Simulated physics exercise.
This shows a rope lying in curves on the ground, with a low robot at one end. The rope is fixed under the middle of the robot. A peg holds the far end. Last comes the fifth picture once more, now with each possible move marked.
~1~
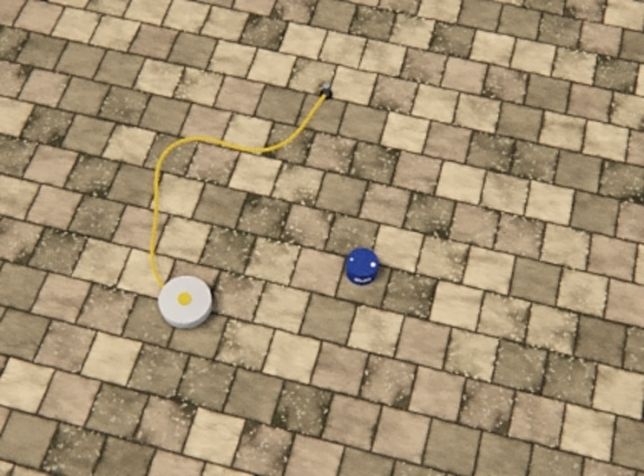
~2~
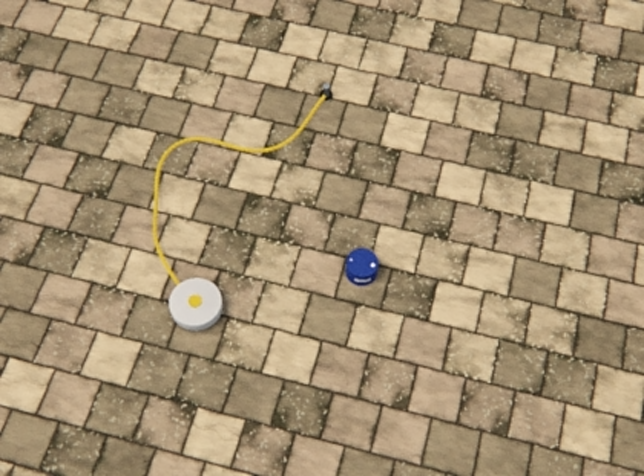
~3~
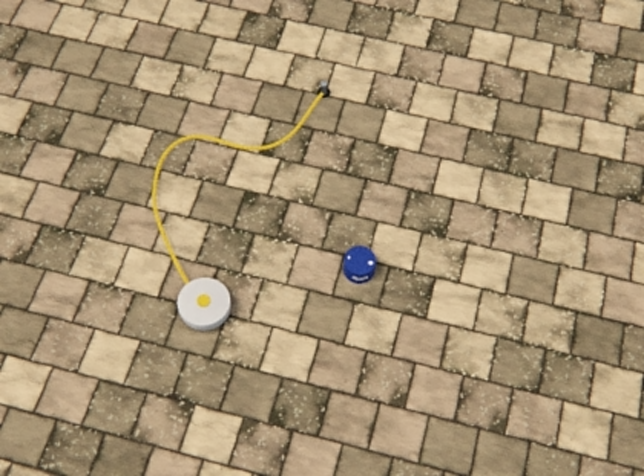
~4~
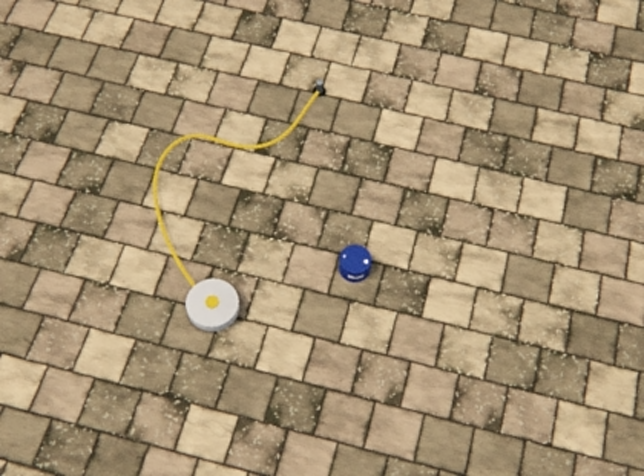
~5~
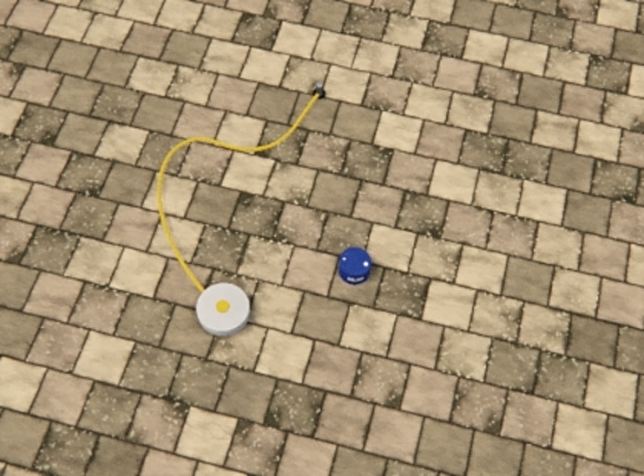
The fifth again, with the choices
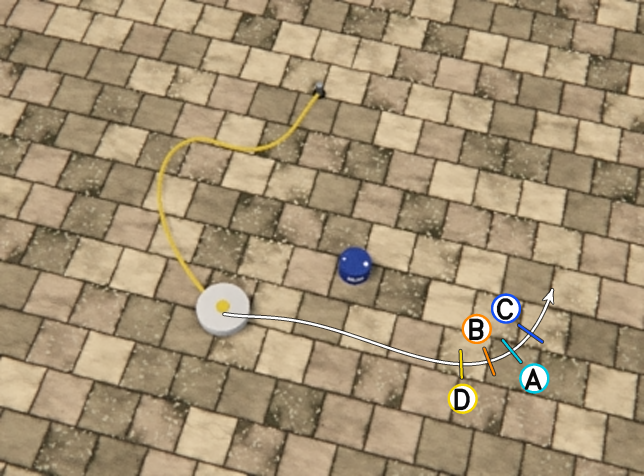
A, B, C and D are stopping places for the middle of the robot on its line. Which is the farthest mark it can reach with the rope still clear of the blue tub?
Up to mark D.
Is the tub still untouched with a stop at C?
For that mark, no.
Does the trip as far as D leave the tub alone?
For that mark, yes.
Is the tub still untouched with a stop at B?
No.
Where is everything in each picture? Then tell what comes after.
Blue tub (362, 267); robot (186, 303); peg (326, 90), in the first frame.
Robot (196, 305); peg (326, 91), in the second frame.
Robot (205, 305); peg (324, 88), in the third frame.
Robot (213, 306); peg (320, 87), in the fourth frame.
Robot (223, 310); peg (319, 89); blue tub (355, 266), in the fifth frame.
On the marked copy, A at (512, 351); B at (489, 361); C at (530, 334); D at (461, 364); the route from (224, 314) via (409, 354) to (552, 290).
Following D. Soon after the start, robot (307, 319), middle of the rope (191, 181).
Later, robot (389, 344), middle of the rope (239, 215).
In the end, robot (463, 361), middle of the rope (295, 240); nothing has been touched.
As for the rest, A brings the rope against the tub; B brings the rope against the tub; C brings the rope against the tub.
